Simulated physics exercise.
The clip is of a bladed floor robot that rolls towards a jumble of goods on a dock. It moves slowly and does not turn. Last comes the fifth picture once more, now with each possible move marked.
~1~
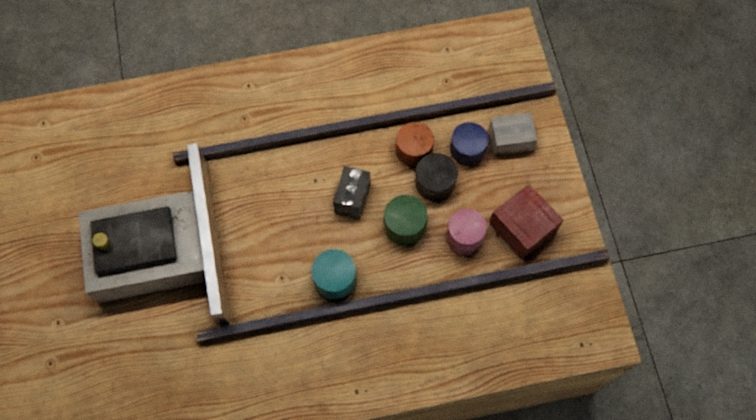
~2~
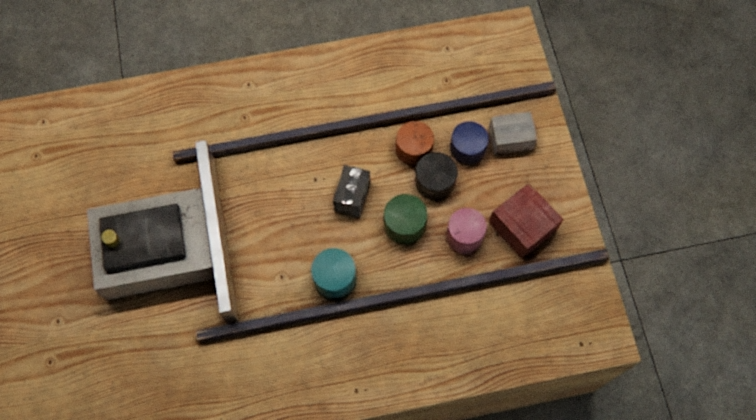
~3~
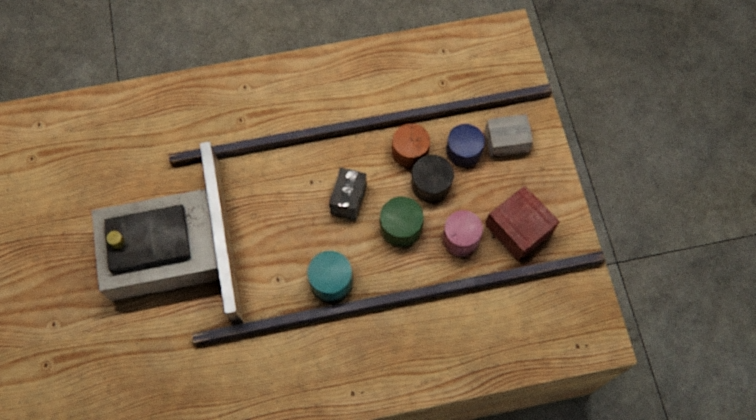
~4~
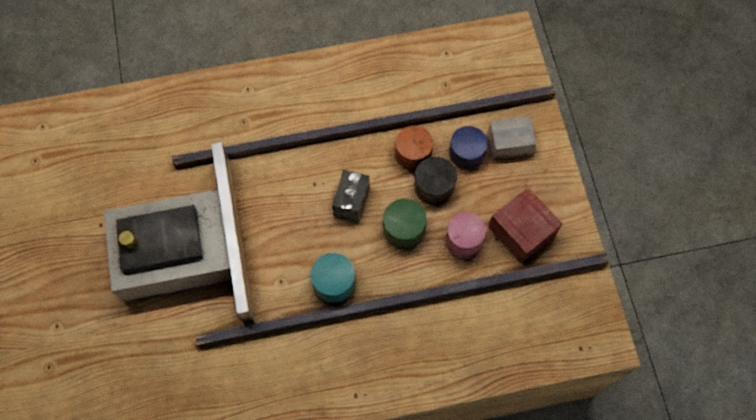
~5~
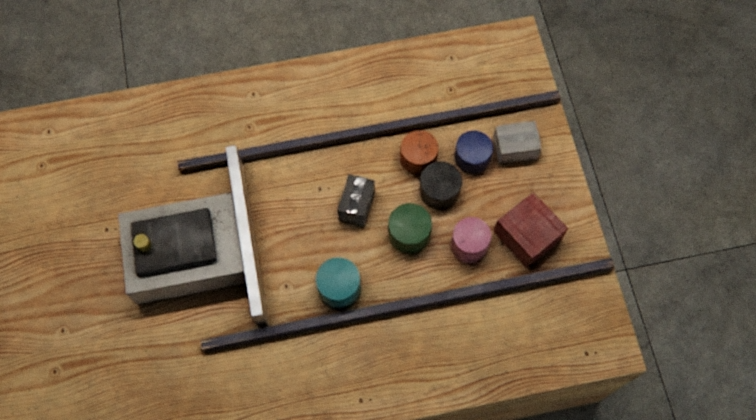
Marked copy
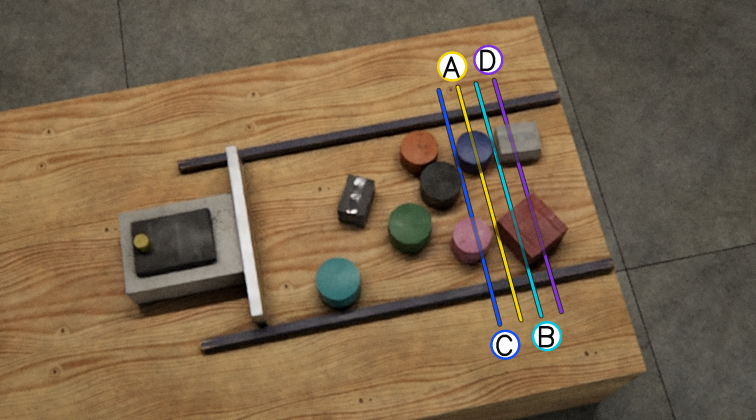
On a wooden dock, a grey robot with a long pale blade crept slowly to the right between two dark rails, while the coloured canisters, the boxes and the red crate ahead stayed put.
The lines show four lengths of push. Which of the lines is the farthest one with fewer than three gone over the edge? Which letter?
No third one falls up to D.
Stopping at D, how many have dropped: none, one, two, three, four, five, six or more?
In all, two.
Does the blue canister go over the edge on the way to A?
No.
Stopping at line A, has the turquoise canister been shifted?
Yes.
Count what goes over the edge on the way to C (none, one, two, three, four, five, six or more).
By then, none.
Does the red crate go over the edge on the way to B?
Yes.
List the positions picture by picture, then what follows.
In the first frame, blue canister (469, 144); red crate (526, 222); white box (512, 134).
In the second frame, robot (148, 236); green canister (405, 219).
In the third frame, robot (152, 237); orange canister (411, 146).
In the fourth frame, robot (165, 237); grey parcel (351, 196).
In the fifth frame, robot (179, 240); blue canister (473, 152); red crate (530, 230); white box (517, 143).
On the copy, A at (488, 197); B at (507, 193); C at (468, 201); D at (526, 190).
On D. First, robot (284, 220); turquoise canister (387, 274); grey parcel (364, 198).
Then, robot (387, 200); white box (532, 142); red crate (557, 224).
Finally, robot (467, 185); red crate over the edge; white box over the edge; two fallen.
By contrast, A is within the limit but short; B is within the limit but short; C is within the limit but short.
